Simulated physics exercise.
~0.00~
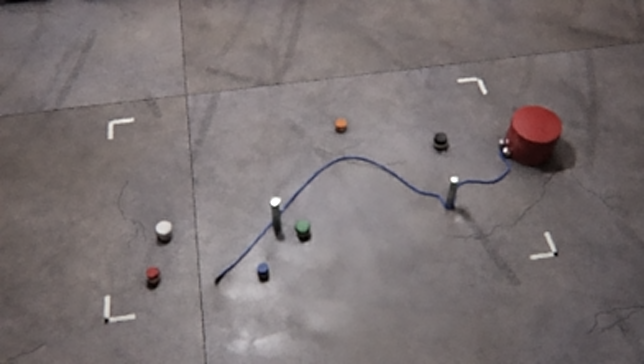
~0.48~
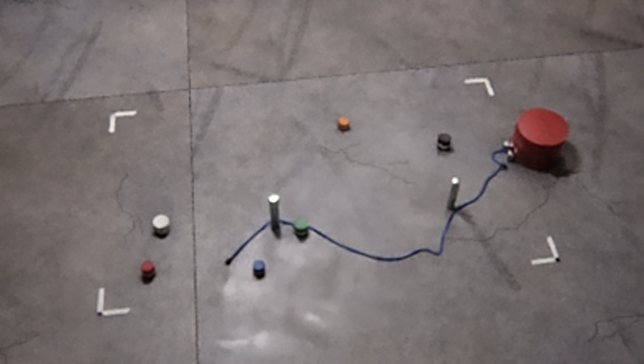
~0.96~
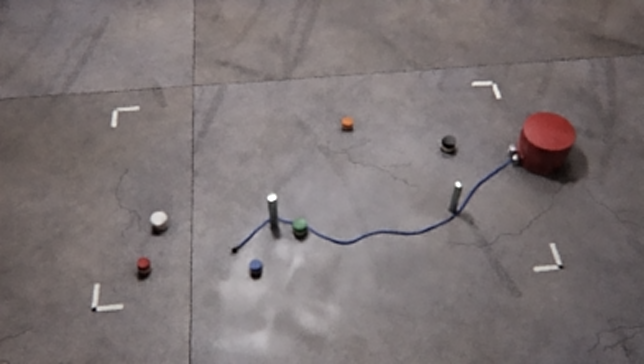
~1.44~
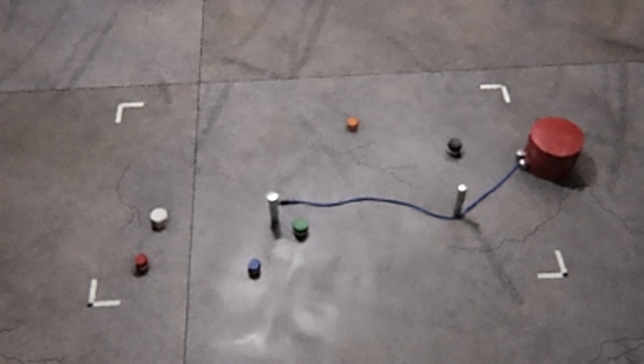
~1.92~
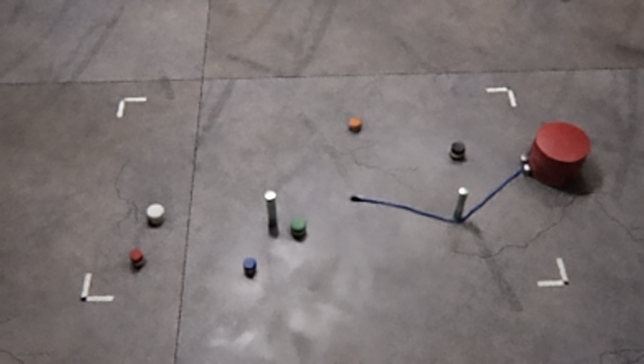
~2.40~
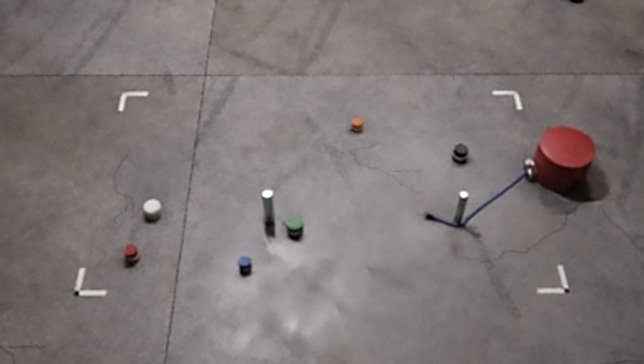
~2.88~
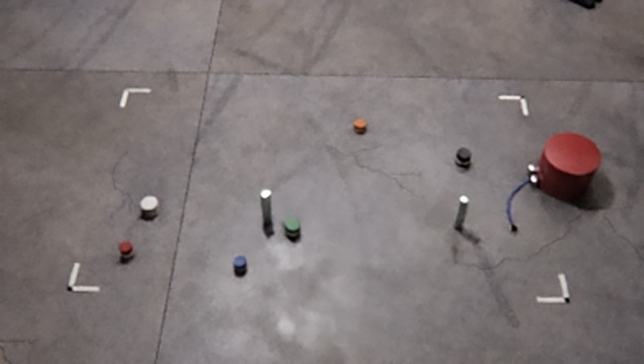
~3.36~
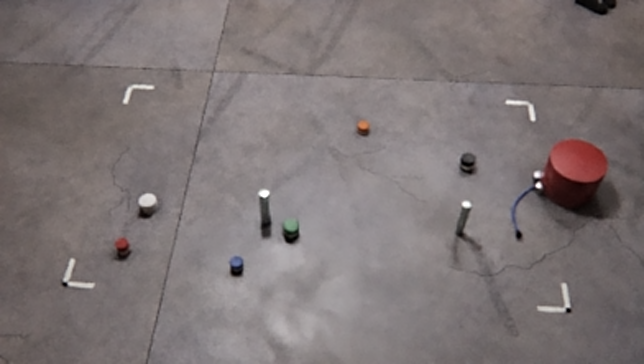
The footage shows a blue lead lying loose among steel posts and six small canisters and tubs on a concrete floor, then being drawn rightward past the posts toward a red reel, ending with a short length hanging out while the small objects stay in place.
